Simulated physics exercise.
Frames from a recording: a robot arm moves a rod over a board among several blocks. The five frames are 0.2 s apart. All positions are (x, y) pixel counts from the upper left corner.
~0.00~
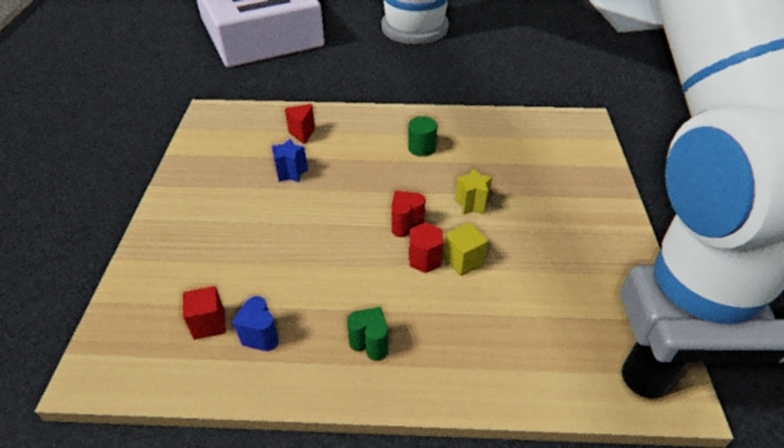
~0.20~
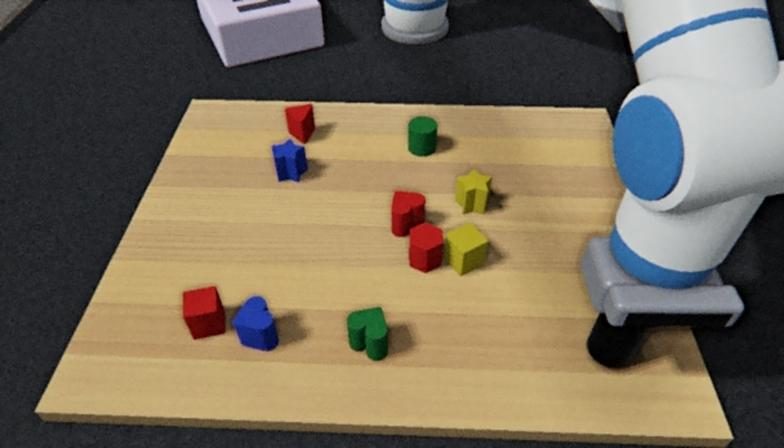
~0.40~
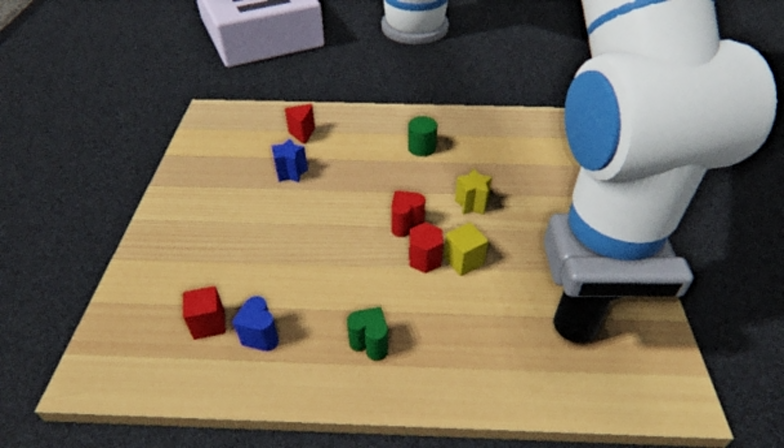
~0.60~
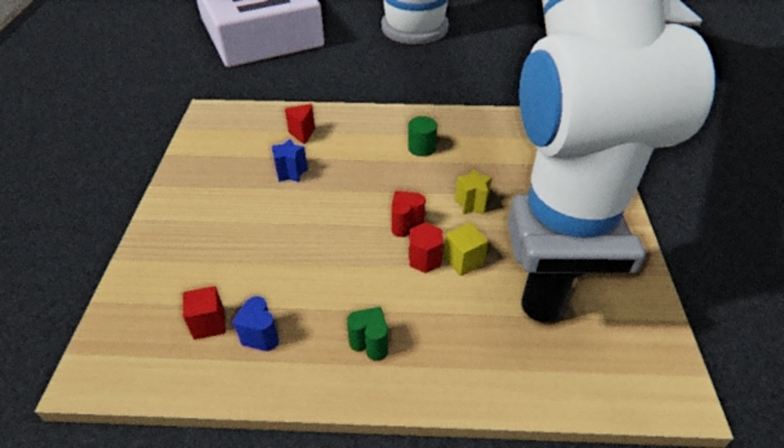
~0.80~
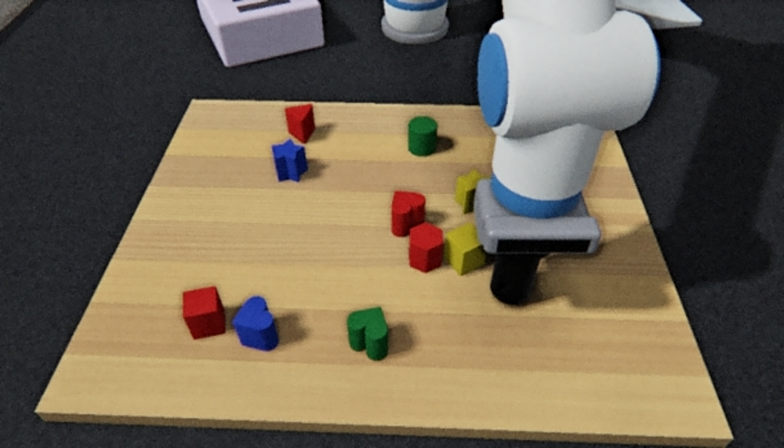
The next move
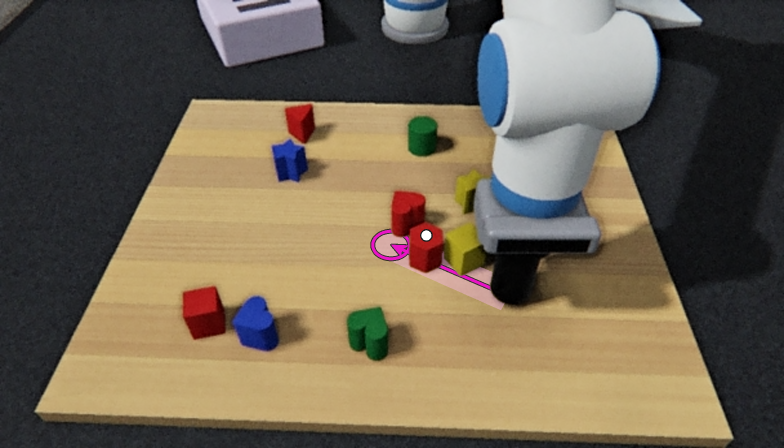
In the video, a white and blue robot arm moves a black rod leftward and slightly away across a wooden board, nearing the yellow square block, while the scattered red, blue, green and yellow blocks stay still.
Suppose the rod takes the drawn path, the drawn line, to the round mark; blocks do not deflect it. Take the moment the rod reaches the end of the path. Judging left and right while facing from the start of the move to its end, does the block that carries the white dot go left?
My answer is yes.
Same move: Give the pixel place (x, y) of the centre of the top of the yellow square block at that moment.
I expect it at (448, 215).
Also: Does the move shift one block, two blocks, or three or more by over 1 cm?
There will be two blocks that move more than 1 cm.
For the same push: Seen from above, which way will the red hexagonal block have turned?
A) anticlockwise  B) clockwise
My pick is A.
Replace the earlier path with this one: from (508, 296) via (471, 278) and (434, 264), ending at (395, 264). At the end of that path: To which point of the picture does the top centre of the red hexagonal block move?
Around (372, 220).
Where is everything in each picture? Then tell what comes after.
The first frame shows rod tip (645, 378); block tops, red heart block (407, 200); red hexagonal block (426, 235); yellow square block (467, 237); yellow star block (475, 180).
The second frame shows rod (609, 349); blocks unchanged.
The third frame shows rod (575, 325); blocks unchanged.
The fourth frame shows rod (542, 305); blocks unchanged.
The fifth frame shows rod (510, 289); red heart block (407, 200); red hexagonal block (426, 235); yellow square block (467, 237); yellow star block (475, 180).
Path on the board, straight from (508, 296) to (391, 245); the dot is on the red hexagonal block.
On the path given first. One third of the way, rod (467, 271); yellow square block (457, 228), turned 20° clockwise.
Two thirds of the way, rod (428, 254); red hexagonal block (395, 224), turned 15° anticlockwise; yellow square block (448, 216), turned 55° clockwise.
At the end, rod (391, 238); red heart block (404, 197), turned 25° clockwise; red hexagonal block (356, 216), turned 50° anticlockwise; yellow square block (448, 215), turned 55° clockwise; yellow star block in place.
